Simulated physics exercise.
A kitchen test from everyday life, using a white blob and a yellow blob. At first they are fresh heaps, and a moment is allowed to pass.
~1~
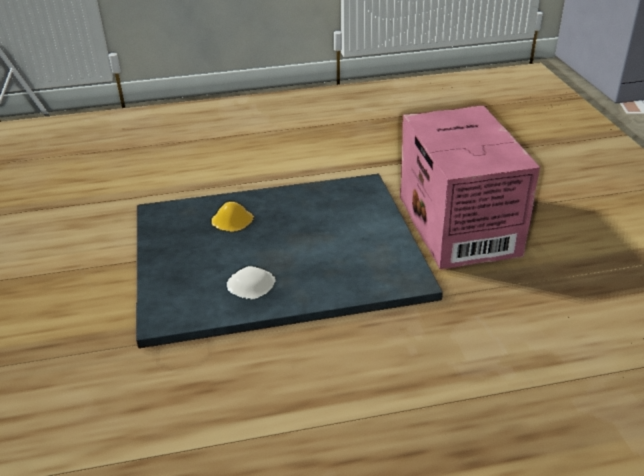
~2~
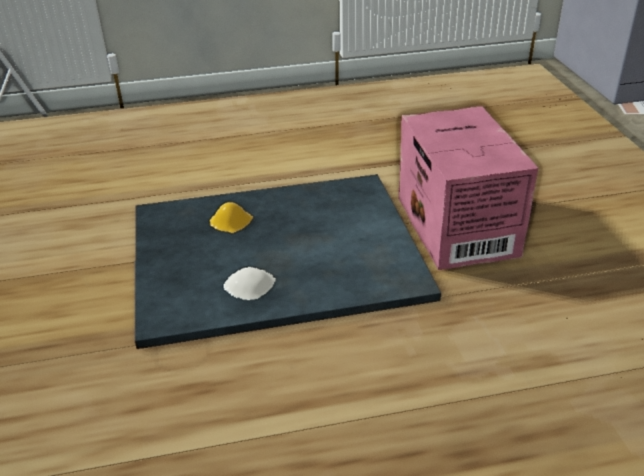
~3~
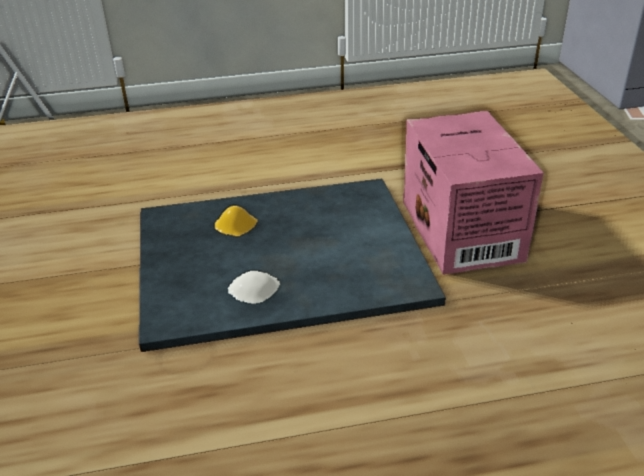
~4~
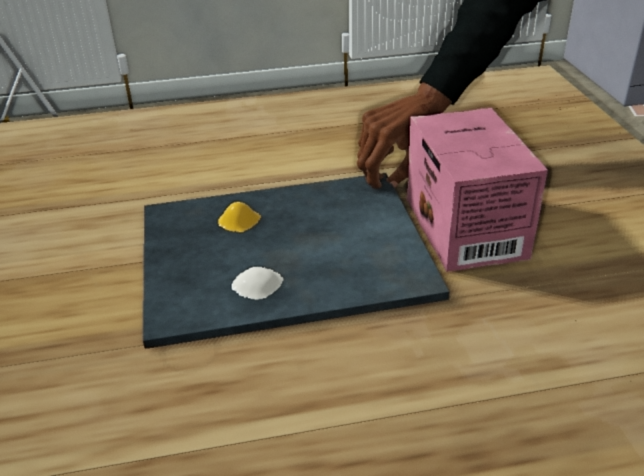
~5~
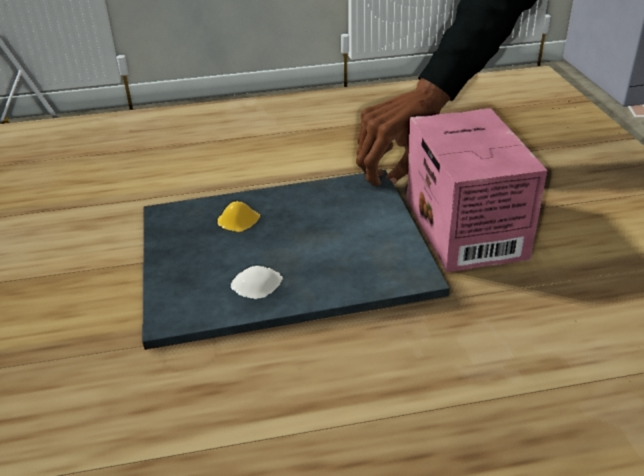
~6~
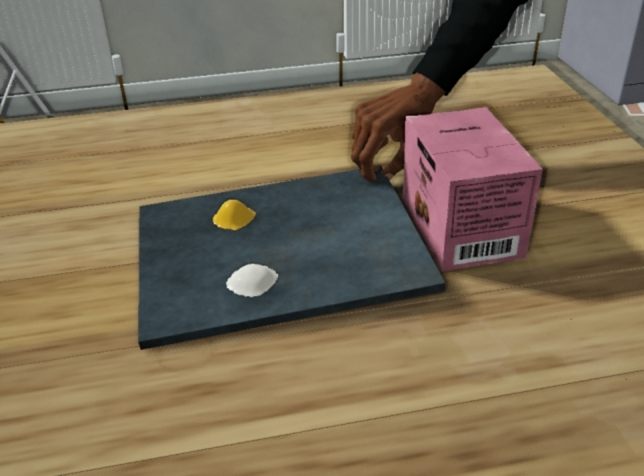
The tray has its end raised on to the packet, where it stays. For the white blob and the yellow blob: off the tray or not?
My prediction: The white blob will stay up there, the yellow blob will stay up there.
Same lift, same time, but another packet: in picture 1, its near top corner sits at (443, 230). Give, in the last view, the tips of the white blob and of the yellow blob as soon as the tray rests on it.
The first one ends near (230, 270) and the second near (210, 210).
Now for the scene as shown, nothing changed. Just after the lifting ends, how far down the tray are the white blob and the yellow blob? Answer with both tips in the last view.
(216, 258) and (201, 198).
Next, slope about 24°; the white blob has not moved; the yellow blob has not moved.
After that, the white blob has not moved; the yellow blob has not moved.
Finally, slope about 24°; the white blob has not moved; the yellow blob has not moved.
